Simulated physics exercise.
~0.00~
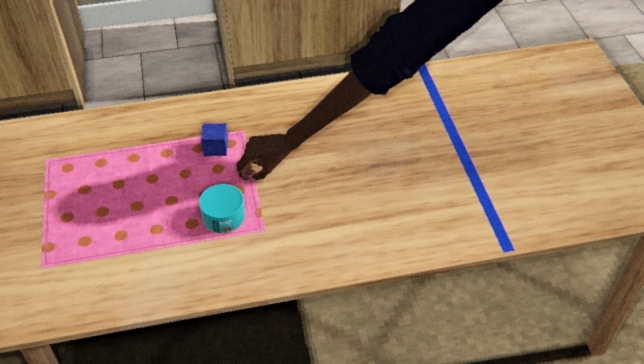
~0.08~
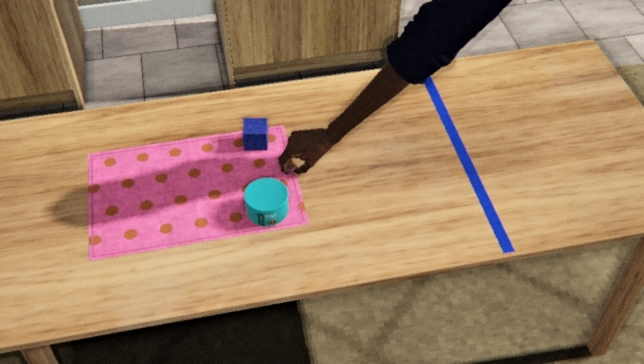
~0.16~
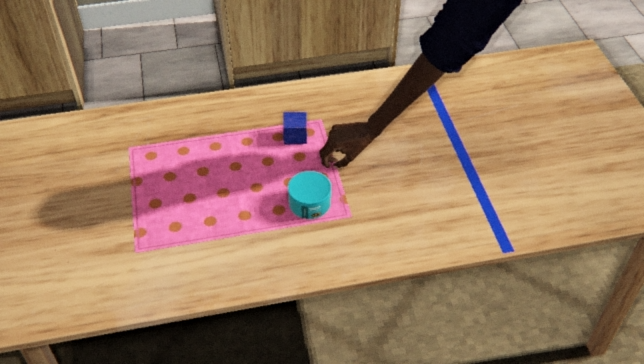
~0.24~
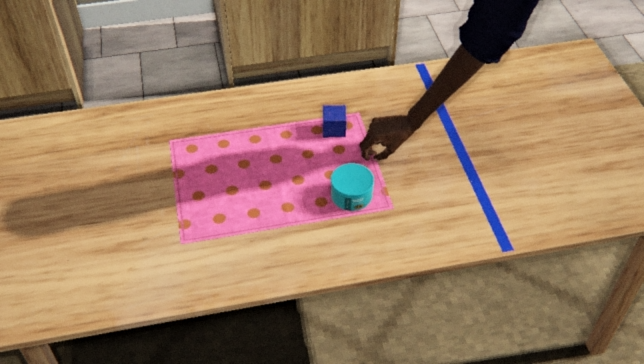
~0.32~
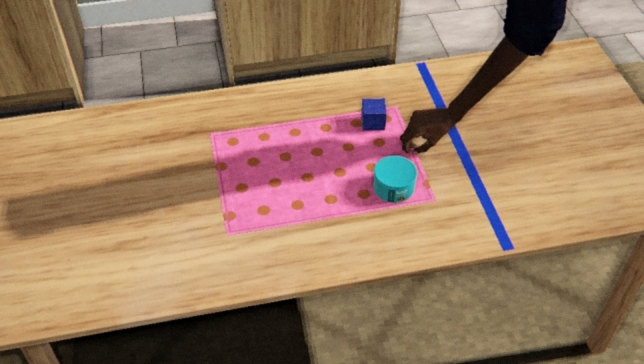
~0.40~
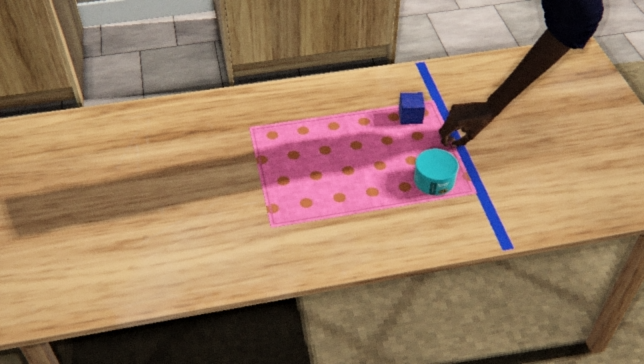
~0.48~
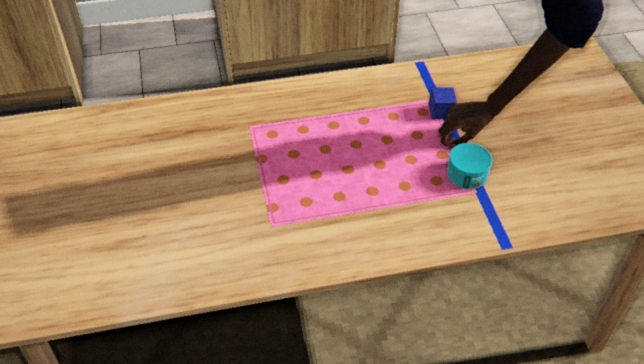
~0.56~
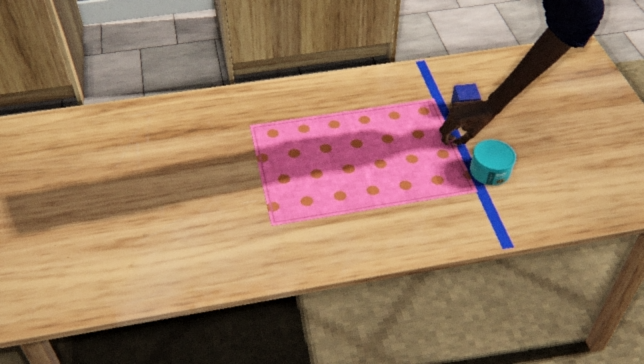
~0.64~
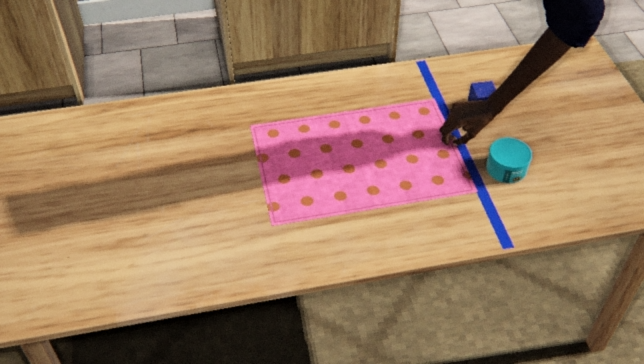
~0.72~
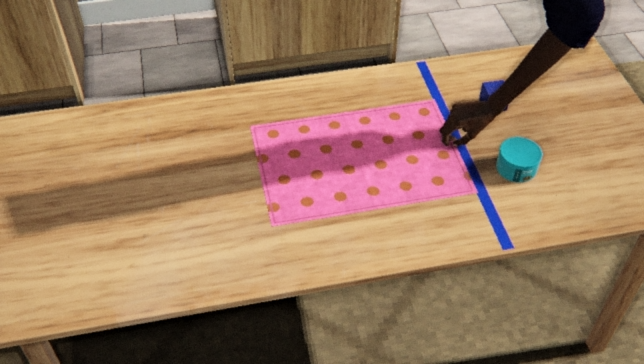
Pink spotted cloth pulled right by a hand stopping at the blue tape, the turquoise tub and blue block sliding off beyond it.
